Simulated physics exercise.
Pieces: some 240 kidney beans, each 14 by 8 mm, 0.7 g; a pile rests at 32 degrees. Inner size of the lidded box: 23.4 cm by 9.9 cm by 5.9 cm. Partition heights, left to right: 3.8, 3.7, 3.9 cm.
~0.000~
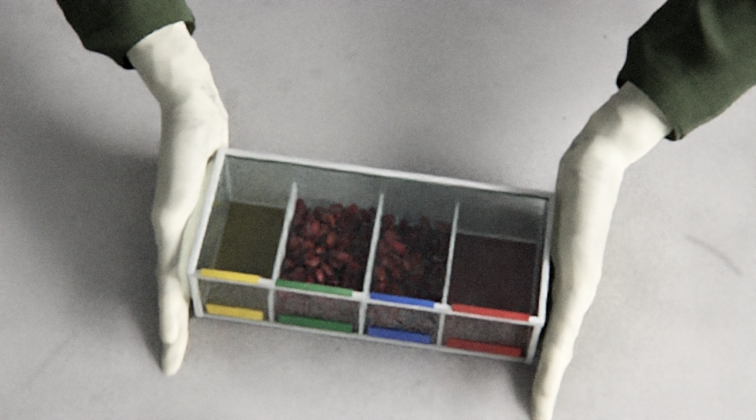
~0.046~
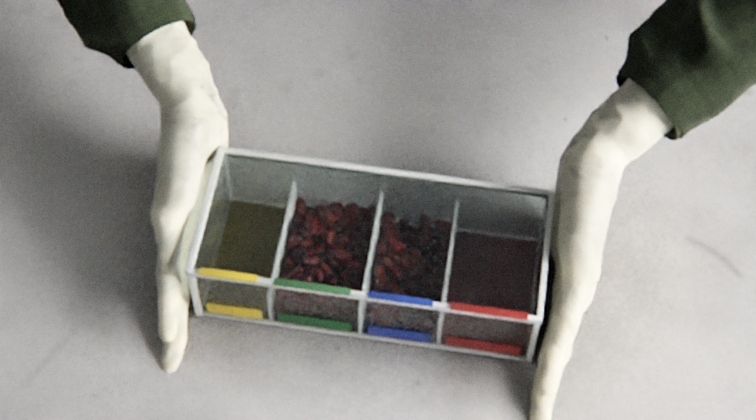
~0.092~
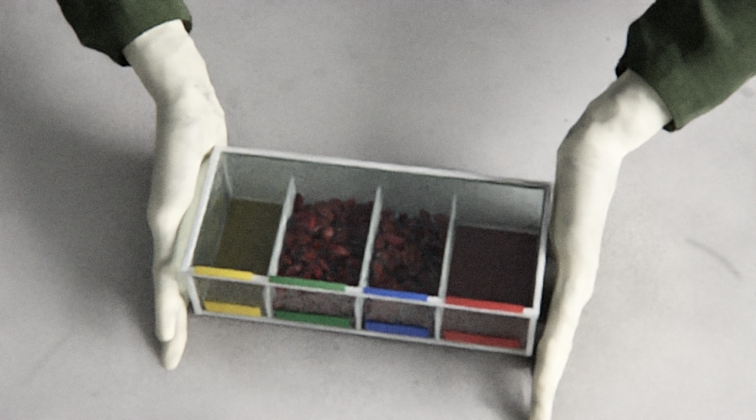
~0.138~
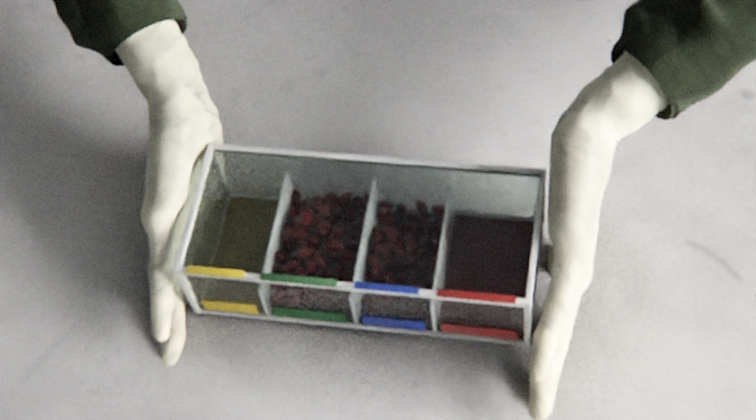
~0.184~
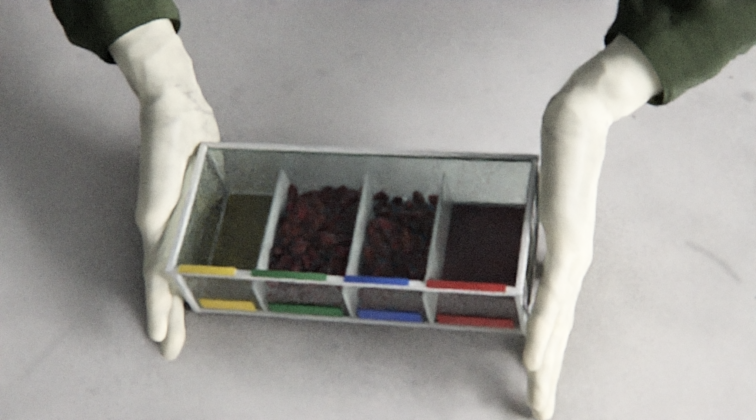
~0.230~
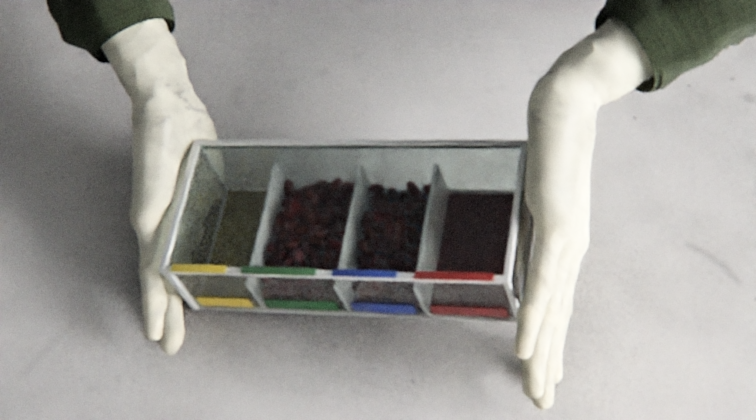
To begin with, two pale hands hold a clear four-compartment box marked yellow, green, blue and red, with dark red beans heaped in the middle two sections. The hands then tilt the box, slowly at first and then faster, turning it slightly and shifting it a little to the left.
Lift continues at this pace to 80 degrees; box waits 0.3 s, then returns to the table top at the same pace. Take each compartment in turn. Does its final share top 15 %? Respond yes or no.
Red: No; blue: Yes; green: Yes; yellow: Yes.
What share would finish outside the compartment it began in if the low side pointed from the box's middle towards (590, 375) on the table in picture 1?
That would be close to 30 per cent.
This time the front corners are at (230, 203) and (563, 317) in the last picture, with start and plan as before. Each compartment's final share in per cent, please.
Red 30 %; blue 35 %; green 35 %; yellow 0 %.
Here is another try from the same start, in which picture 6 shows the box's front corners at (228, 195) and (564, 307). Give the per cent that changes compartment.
Around 35 per cent, it would seem.
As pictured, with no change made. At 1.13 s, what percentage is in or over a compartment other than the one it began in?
About 25 per cent.
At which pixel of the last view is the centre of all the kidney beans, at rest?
Approximately (304, 271) in the last view.
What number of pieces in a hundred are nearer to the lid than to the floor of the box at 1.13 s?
Close to 30 in a hundred.
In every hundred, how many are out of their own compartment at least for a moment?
Roughly 30 in a hundred.
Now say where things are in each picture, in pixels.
The first frame shows box tilt 0 degrees, front corners at (194, 271) and (538, 319); blue 35 %, green 65 %.
The second frame shows box tilt 1 degrees, front corners at (192, 270) and (536, 317).
The third frame shows box tilt 3 degrees, front corners at (188, 269) and (533, 311), lowest corner left front.
The fourth frame shows box tilt 7 degrees, front corners at (181, 268) and (526, 300), lowest corner left front.
The fifth frame shows box tilt 12 degrees, front corners at (174, 268) and (516, 289), lowest corner left front.
The sixth frame shows box tilt 16 degrees, front corners at (167, 267) and (504, 277), lowest corner left front; blue 35 %, green 65 %. The box's pace is about 95 degrees a second.
Then, at 1.13 s, tilt 80 degrees; blue 25 %, green 55 %, yellow 20 %.
Then, at 1.73 s, tilt 42 degrees; blue 25 %, green 45 %, yellow 30 %.
After 2.38 s, tilt 0 degrees; blue 25 %, green 45 %, yellow 30 %.
In the end, at 2.9 s, red 0 %, blue 25 %, green 45 %, yellow 30 %.
